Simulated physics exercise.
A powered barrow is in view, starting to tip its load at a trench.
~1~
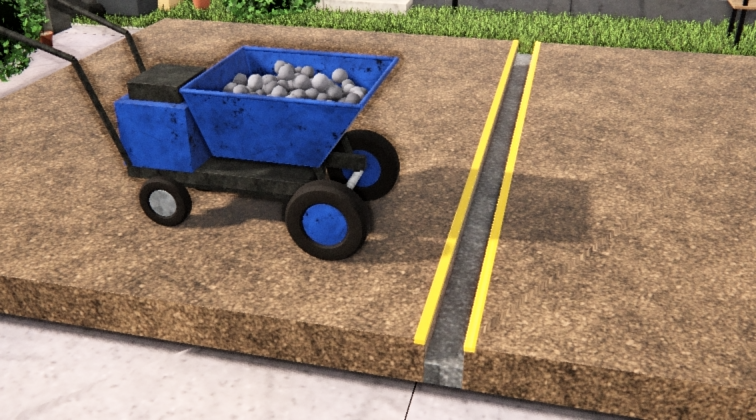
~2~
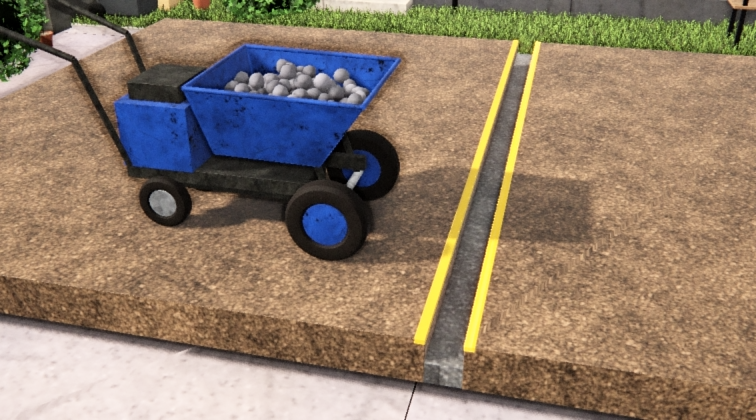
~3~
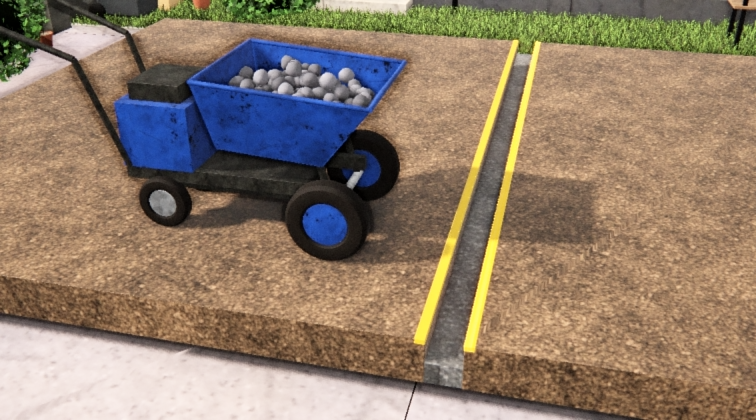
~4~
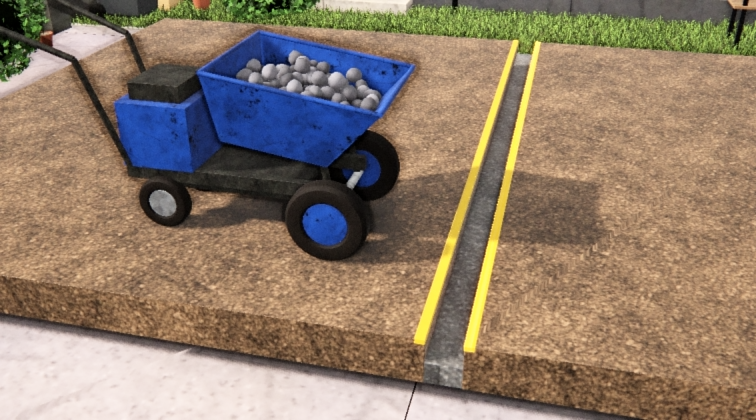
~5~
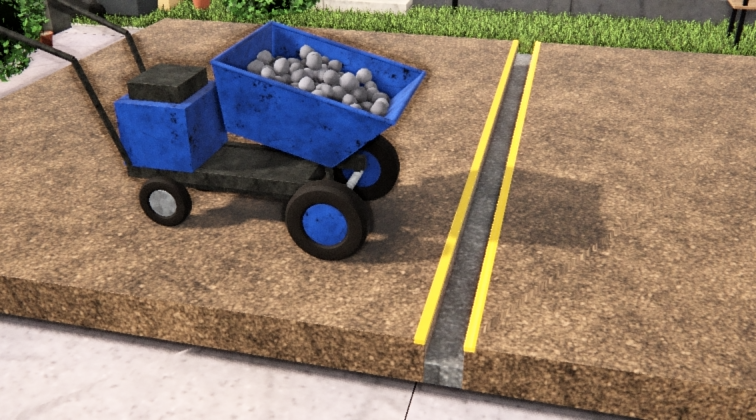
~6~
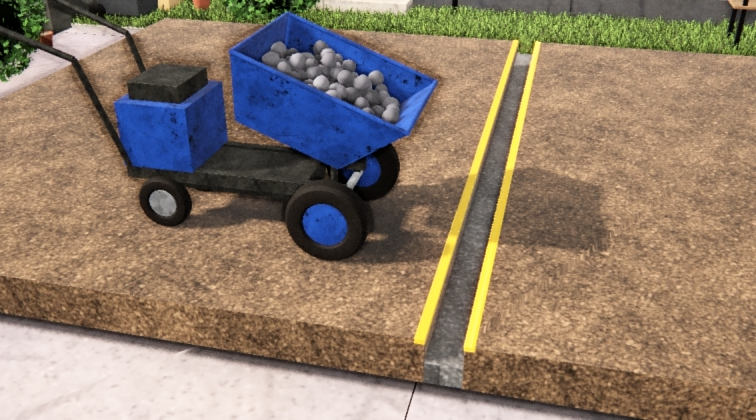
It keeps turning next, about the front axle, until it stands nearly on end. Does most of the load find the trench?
No.
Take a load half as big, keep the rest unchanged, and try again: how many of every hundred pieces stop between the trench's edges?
Near 40 per cent, give or take.
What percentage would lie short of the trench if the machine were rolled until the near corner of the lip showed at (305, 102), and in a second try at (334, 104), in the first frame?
Roughly 20 per cent at the first spot and 10 per cent at the second.
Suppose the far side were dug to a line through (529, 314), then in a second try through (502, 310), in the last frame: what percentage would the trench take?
For the first it's 70 per cent, for the second 50 per cent.
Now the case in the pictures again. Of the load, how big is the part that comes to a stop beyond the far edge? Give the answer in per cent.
Call it some 50 percent of the pieces.
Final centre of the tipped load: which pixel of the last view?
Roughly at (509, 236).
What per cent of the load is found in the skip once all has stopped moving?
About 25 per cent.
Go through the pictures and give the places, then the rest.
Lip of the skip at (360, 107), level; top of the load at (273, 90), round cobbles; first edge of the trench at (432, 300); far edge at (479, 307), the trench under half as wide as the skip, and about half as deep as wide, in the first picture.
Lip of the skip at (363, 108), tipped barely; top of the load at (274, 89), in the second picture.
Lip of the skip at (370, 110), tipped barely; top of the load at (280, 86), in the third picture.
Lip of the skip at (380, 116), tipped a little; top of the load at (285, 74), in the fourth picture.
Lip of the skip at (393, 123), tipped a little; top of the load at (278, 73), in the fifth picture.
Lip of the skip at (407, 134), tipped clearly; top of the load at (292, 67); first edge of the trench at (432, 300); far edge at (479, 307), in the sixth picture.
Soon, skip tipped steeply; all in the skip.
A while on, skip tipped right over; most in the skip; a small part in or heaped over the trench; a small part beyond it; a stray few falling.
Towards the end, skip tipped right over; about a quarter in the skip; about a quarter in or heaped over the trench; about half beyond it.
Finally, skip tipped right over; about a quarter in the skip; about a quarter in or heaped over the trench; about half beyond it.
